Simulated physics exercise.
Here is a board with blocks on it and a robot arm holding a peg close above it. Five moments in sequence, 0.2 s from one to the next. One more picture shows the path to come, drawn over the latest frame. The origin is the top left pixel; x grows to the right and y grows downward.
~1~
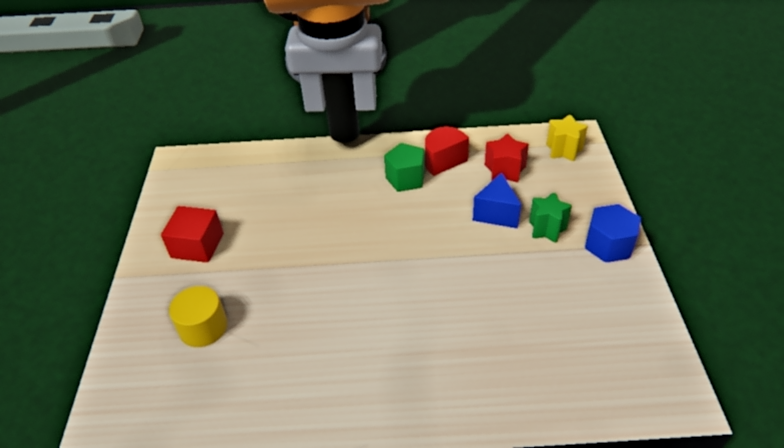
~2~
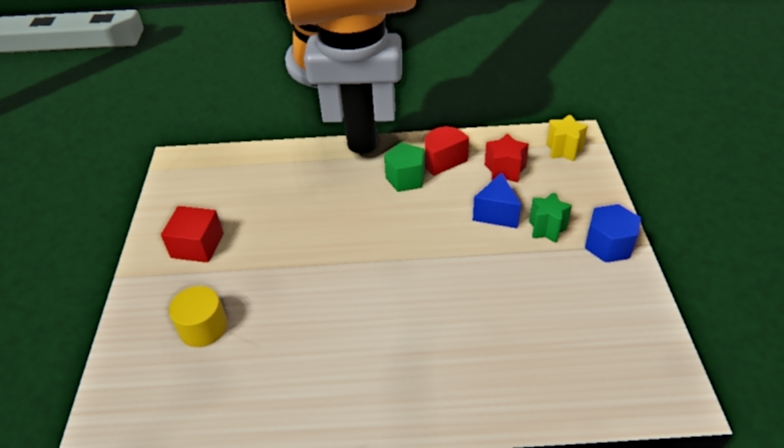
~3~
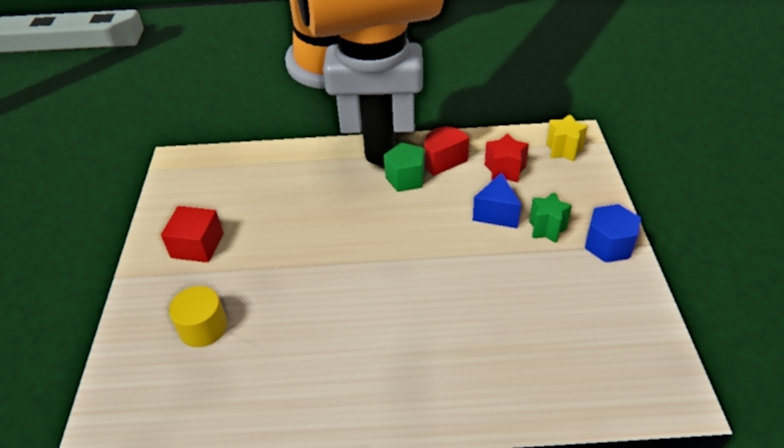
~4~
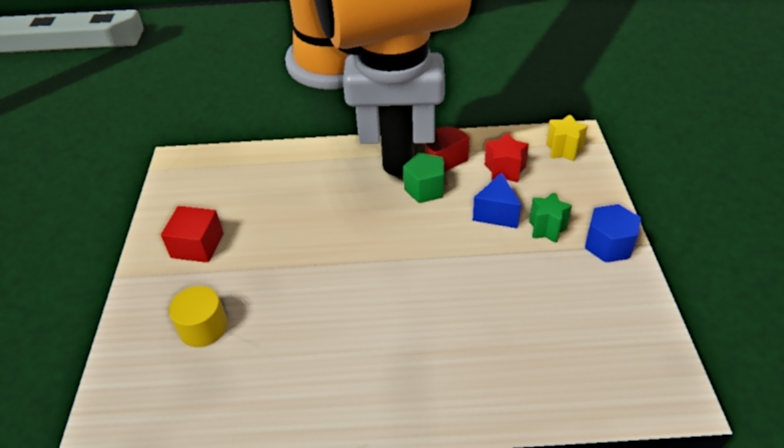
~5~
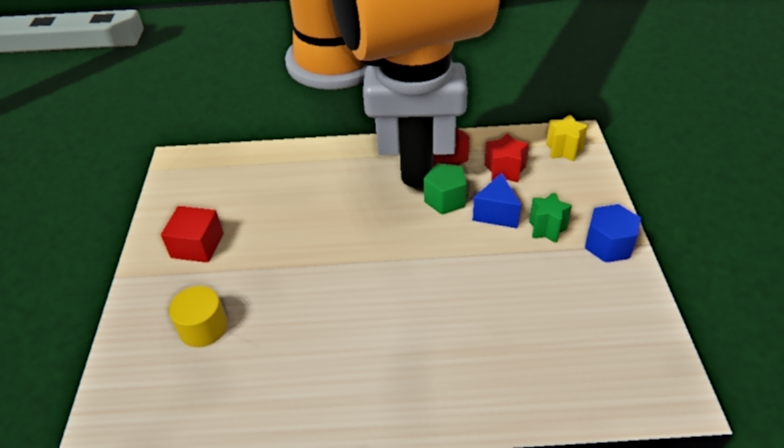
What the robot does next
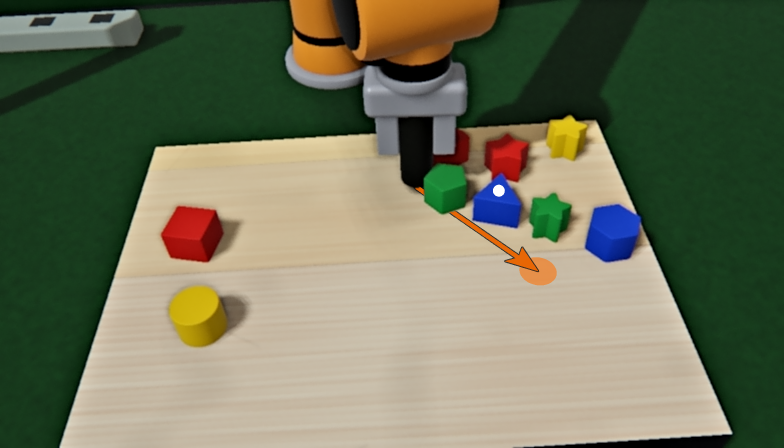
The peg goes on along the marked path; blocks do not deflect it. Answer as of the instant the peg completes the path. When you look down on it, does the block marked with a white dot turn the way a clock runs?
Final answer: No.
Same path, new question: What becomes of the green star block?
The green star block is moved.
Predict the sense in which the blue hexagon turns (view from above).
Viewed from above: Clockwise.
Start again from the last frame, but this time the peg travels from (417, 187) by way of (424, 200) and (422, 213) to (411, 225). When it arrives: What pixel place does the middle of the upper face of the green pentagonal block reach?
When the path ends, it will be at (461, 186).
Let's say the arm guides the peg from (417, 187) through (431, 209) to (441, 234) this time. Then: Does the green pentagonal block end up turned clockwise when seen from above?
I'd say no.
Path on the board, from (417, 187) directly to (538, 271); the dot is on the blue triangle.
The first path, step by step. One third of the way, peg at (454, 203); green pentagonal block at (488, 201); blue triangle at (524, 202), turned 45° anticlockwise; green star block at (566, 204), turned 20° clockwise.
Two thirds of the way, peg at (496, 231); green pentagonal block at (537, 224), turned 35° anticlockwise; blue triangle at (558, 204), turned 80° anticlockwise; green star block at (594, 201), turned 20° clockwise; blue hexagon at (629, 222), turned 30° clockwise.
At the end, peg at (540, 261); green pentagonal block at (586, 242), turned 70° anticlockwise; blue triangle at (560, 204), turned 90° anticlockwise; green star block at (595, 201), turned 20° clockwise; blue hexagon at (629, 222), turned 30° clockwise.
